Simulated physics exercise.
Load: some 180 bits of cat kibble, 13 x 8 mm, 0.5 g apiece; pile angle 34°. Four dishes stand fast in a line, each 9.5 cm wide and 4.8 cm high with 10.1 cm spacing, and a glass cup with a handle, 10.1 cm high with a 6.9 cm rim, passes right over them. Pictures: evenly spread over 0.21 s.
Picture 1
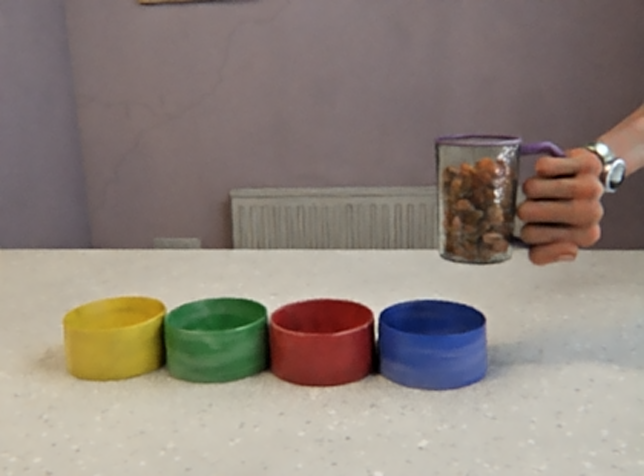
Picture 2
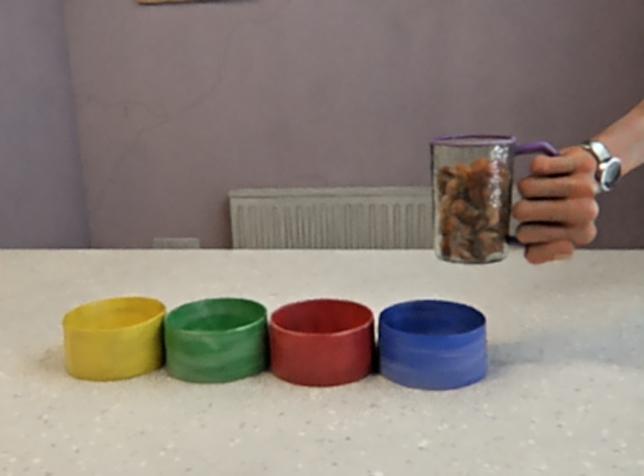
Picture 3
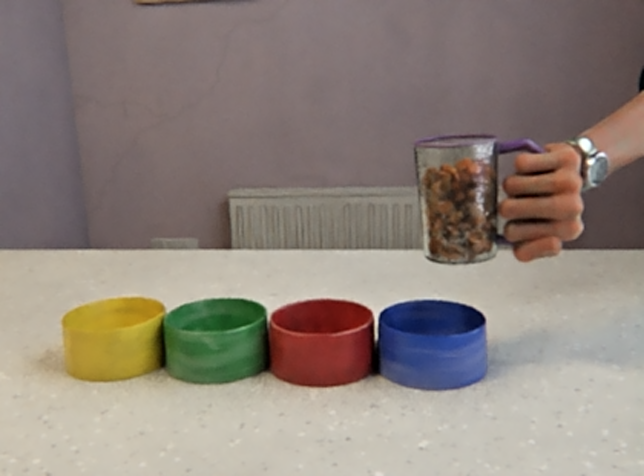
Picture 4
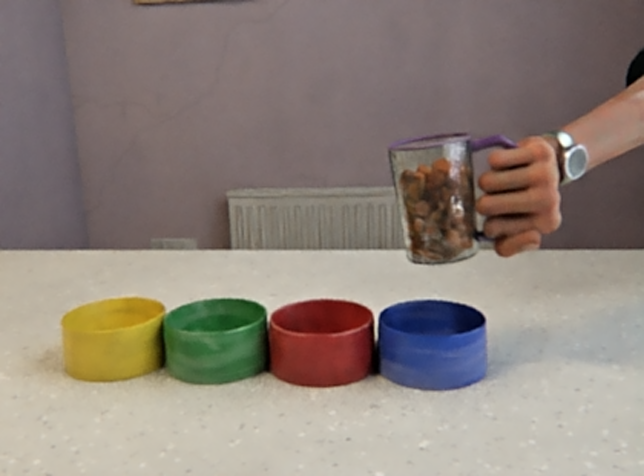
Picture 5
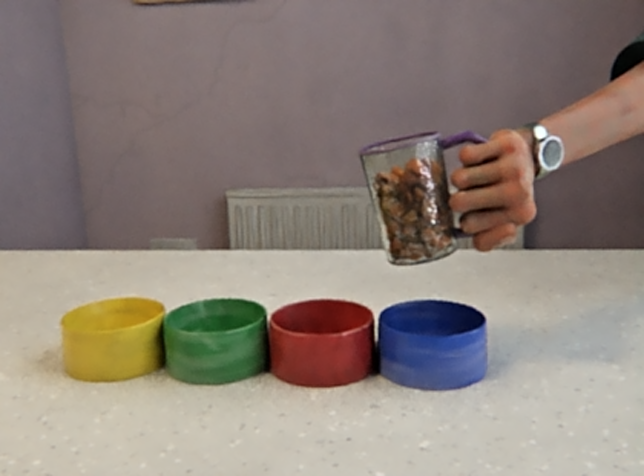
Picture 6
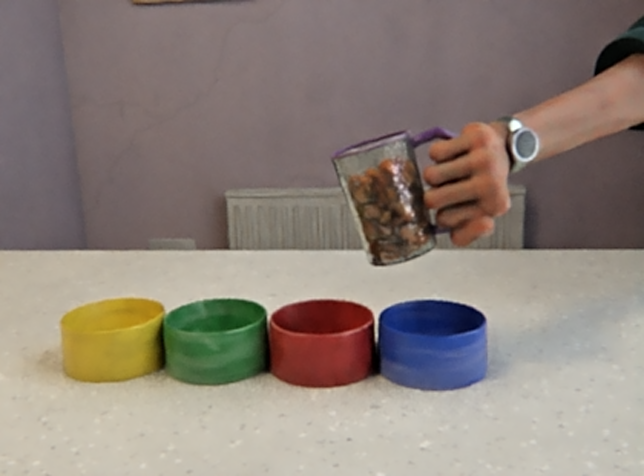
On a pale speckled countertop, a hand wearing a watch held a clear cup of brown kibble by its handle, then moved it left above four coloured dishes, gradually tilting it leftward.
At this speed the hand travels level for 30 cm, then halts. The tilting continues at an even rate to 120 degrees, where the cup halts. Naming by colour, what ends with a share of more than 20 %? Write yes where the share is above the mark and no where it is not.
Red dish: No, blue dish: No, green dish: No, yellow dish: Yes, counter: No.
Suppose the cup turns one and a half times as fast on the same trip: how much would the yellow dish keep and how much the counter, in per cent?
I'd expect yellow to end at 80 and the counter at 20.
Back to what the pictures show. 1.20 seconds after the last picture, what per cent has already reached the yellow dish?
Around 50 in a hundred by then.
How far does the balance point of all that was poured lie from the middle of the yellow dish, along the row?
Close to 2 cm, shifted leftward.
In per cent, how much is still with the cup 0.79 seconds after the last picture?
Somewhere near 95 per cent of the load.
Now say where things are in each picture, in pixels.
Cup at (476, 198), tilt 0 degrees, lip at (436, 141), moved 0.0 cm; middle of the pieces at (472, 214); blue dish at (432, 317); red dish at (322, 316); green dish at (217, 314); yellow dish at (116, 313), in the first frame.
Cup at (472, 198), tilt 1 degrees, lip at (431, 142), moved 0.4 cm; middle of the pieces at (467, 214), in the second frame.
Cup at (458, 199), tilt 3 degrees, lip at (415, 144), moved 1.5 cm; middle of the pieces at (455, 214), in the third frame.
Cup at (436, 199), tilt 7 degrees, lip at (389, 147), moved 3.5 cm; middle of the pieces at (434, 214), in the fourth frame.
Cup at (411, 199), tilt 12 degrees, lip at (360, 152), moved 5.6 cm; middle of the pieces at (410, 215), in the fifth frame.
Cup at (386, 199), tilt 16 degrees, lip at (332, 156), moved 7.8 cm; middle of the pieces at (387, 215); blue dish at (432, 318); red dish at (322, 317); green dish at (216, 315); yellow dish at (114, 314), in the sixth frame.
Then, 0.47 s after the last picture, tilt 66 degrees; cup holds 100 %.
Then, 0.79 s after the last picture, tilt 98 degrees; cup holds 95 %, yellow 5 %.
Then, 1.20 s after the last picture, tilt 120 degrees; cup holds 40 %, yellow 50 %.
In the end, red 0 %, blue 0 %, green 0 %, yellow 90 %, counter 10 %.
